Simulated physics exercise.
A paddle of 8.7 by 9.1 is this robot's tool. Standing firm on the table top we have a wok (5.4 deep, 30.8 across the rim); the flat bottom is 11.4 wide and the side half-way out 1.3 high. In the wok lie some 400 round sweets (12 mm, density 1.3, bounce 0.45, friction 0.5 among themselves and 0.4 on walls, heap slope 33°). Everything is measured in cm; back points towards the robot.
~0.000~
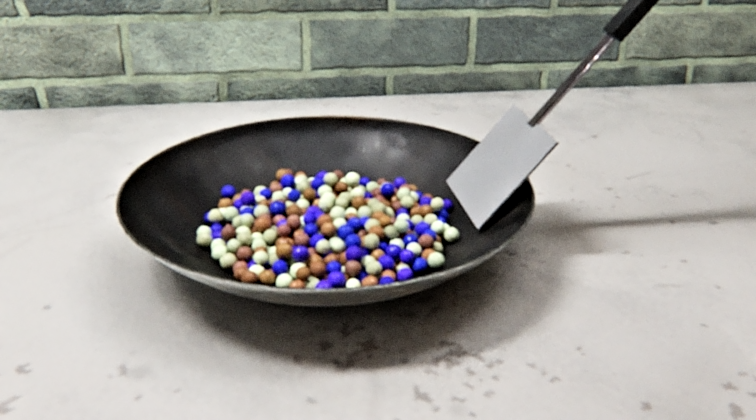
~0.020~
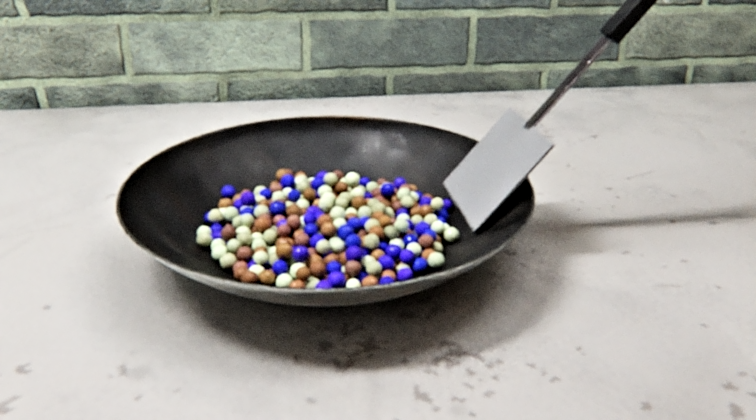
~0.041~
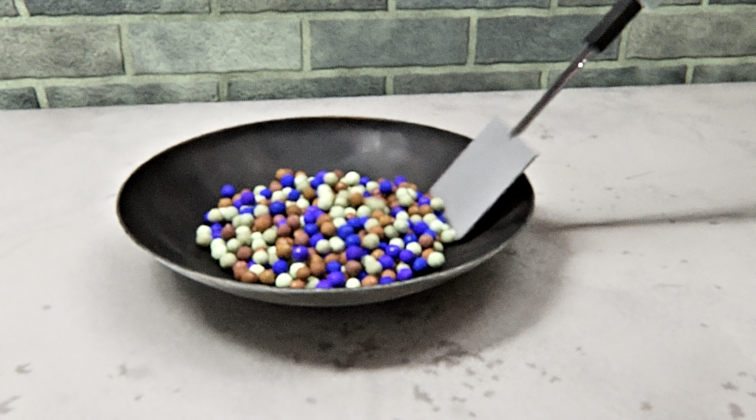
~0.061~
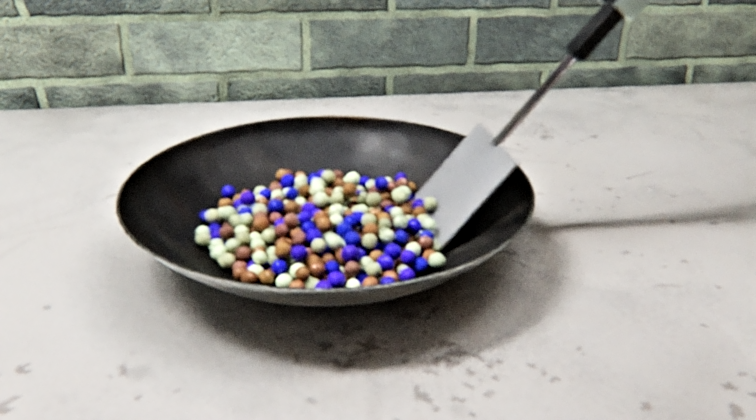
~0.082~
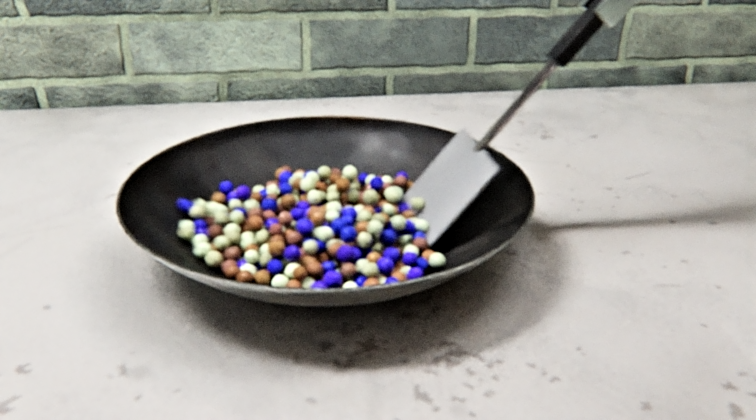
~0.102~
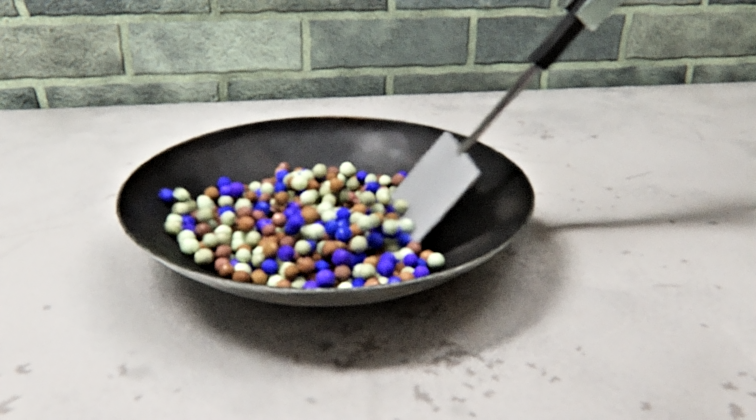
A wide black wok stands on a pale, stained stone-like table top before a grey-green brick wall, seen from slightly above by a still camera. It holds a heap of small round balls in blue, brown and pale green, with a flat grey paddle on a dark-handled shaft at the right. The paddle slides leftward into the heap, pushing balls toward the left side.
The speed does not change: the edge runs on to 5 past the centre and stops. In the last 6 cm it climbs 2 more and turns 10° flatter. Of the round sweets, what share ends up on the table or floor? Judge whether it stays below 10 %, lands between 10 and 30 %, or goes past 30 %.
It stays below 10 %.
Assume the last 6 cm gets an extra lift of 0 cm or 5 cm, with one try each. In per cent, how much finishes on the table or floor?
I'd say close to 0 percent for the first and close to 0 percent for the second.
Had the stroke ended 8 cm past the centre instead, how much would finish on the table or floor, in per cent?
Then roughly 0 percent would finish on the table or floor.
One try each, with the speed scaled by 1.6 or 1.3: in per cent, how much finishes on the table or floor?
5 and 0 %.
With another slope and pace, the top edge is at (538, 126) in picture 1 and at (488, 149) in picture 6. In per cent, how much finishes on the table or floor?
It comes to something like 0 %, give or take.
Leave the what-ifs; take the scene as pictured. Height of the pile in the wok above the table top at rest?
About 6.0 cm above the table.
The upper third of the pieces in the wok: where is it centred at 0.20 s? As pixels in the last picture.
Around (244, 215).
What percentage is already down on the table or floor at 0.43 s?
Around 0 percent.
By 0.15 s, sloping 51°, highest piece 6 above the table; 405 in the wok.
By 0.20 s, sloping 46°, highest piece 6 above the table; 405 in the wok.
By 0.43 s, sloping 41°, highest piece 6 above the table; 404 in the wok, 1 on the table or floor.
By 1.48 s, sloping 41°, highest piece 6 above the table; 404 in the wok, 1 on the table or floor.
Final count, 404 in the wok, 1 on the table or floor. That is 0 % on the table or floor.
